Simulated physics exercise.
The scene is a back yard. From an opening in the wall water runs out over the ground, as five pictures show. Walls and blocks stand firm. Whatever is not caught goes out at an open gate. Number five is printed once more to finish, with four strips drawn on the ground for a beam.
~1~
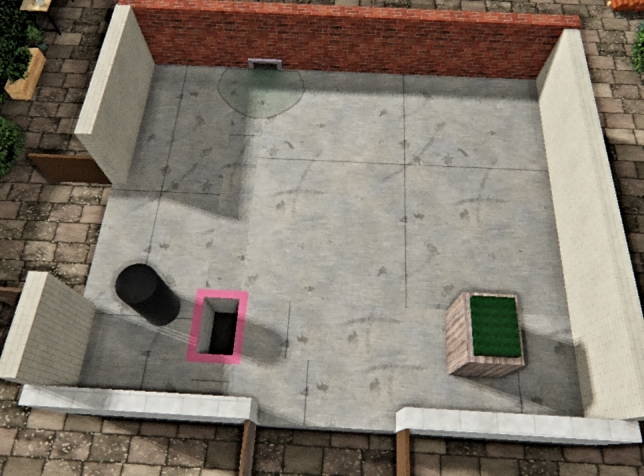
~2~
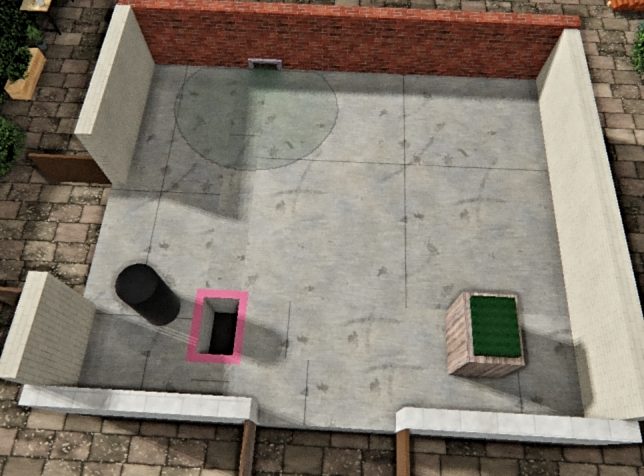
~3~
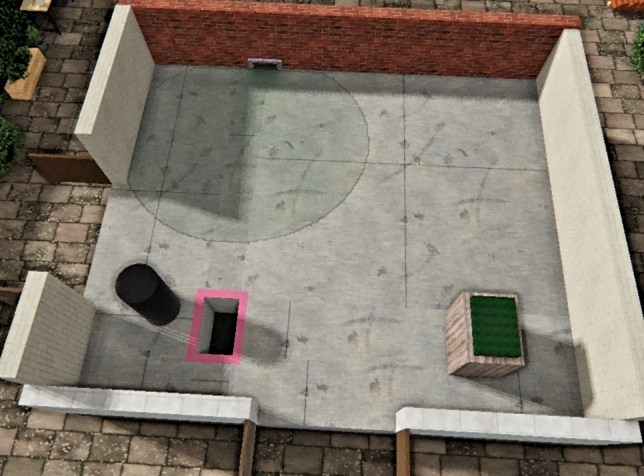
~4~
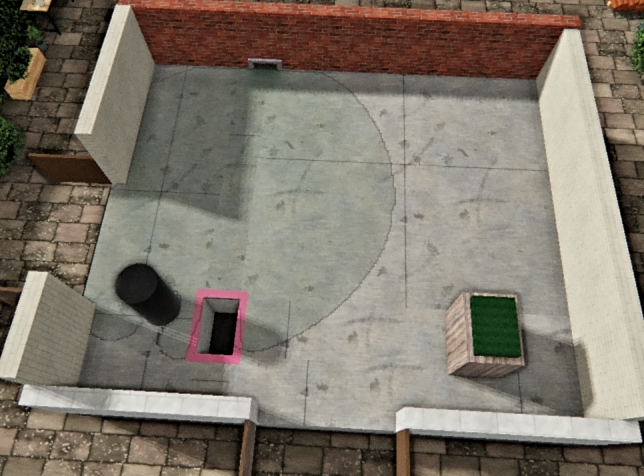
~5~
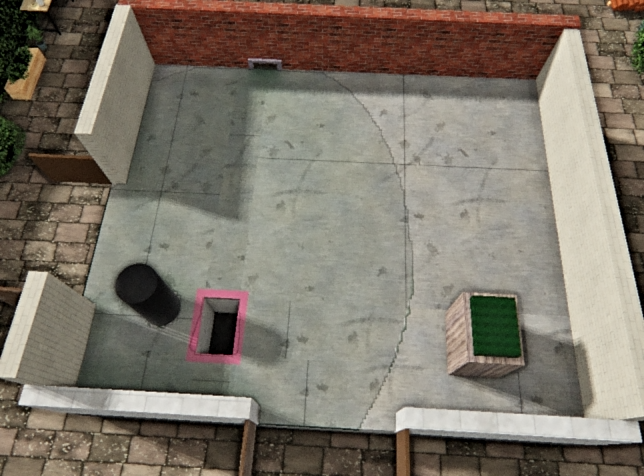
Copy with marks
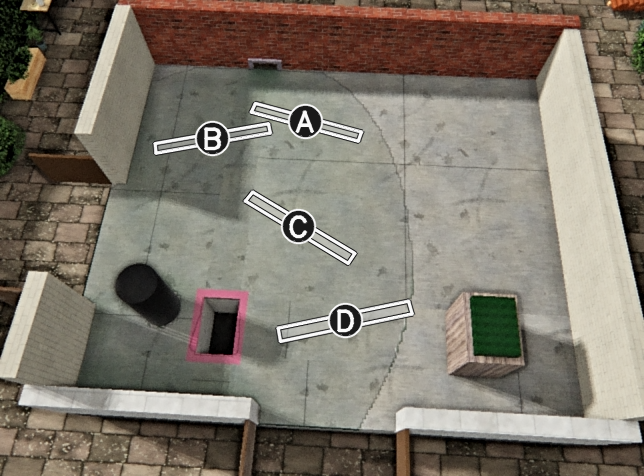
Water spreading in a widening arc from an opening in the brick wall across a walled yard, reaching a pink-edged drain.
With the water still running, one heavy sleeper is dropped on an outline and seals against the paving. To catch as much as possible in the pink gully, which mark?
Choose D.
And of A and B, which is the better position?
Here it is position B.
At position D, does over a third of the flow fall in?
Yes, it does.
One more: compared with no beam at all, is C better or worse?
It is worse.
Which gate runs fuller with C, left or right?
The right gate.
In white, A from (253, 107) to (359, 136); B from (155, 148) to (269, 128); C from (249, 196) to (351, 258); D from (279, 334) to (410, 307).
Choosing A, about 28 % of the stream goes into the pink gully, about 72 % out by the gates.
Choosing B, about 44 % of the stream goes into the pink gully, about 55 % out by the gates.
Choosing C, about 29 % of the stream goes into the pink gully, about 71 % out by the gates.
Choosing D, about 63 % of the stream goes into the pink gully, about 37 % out by the gates.
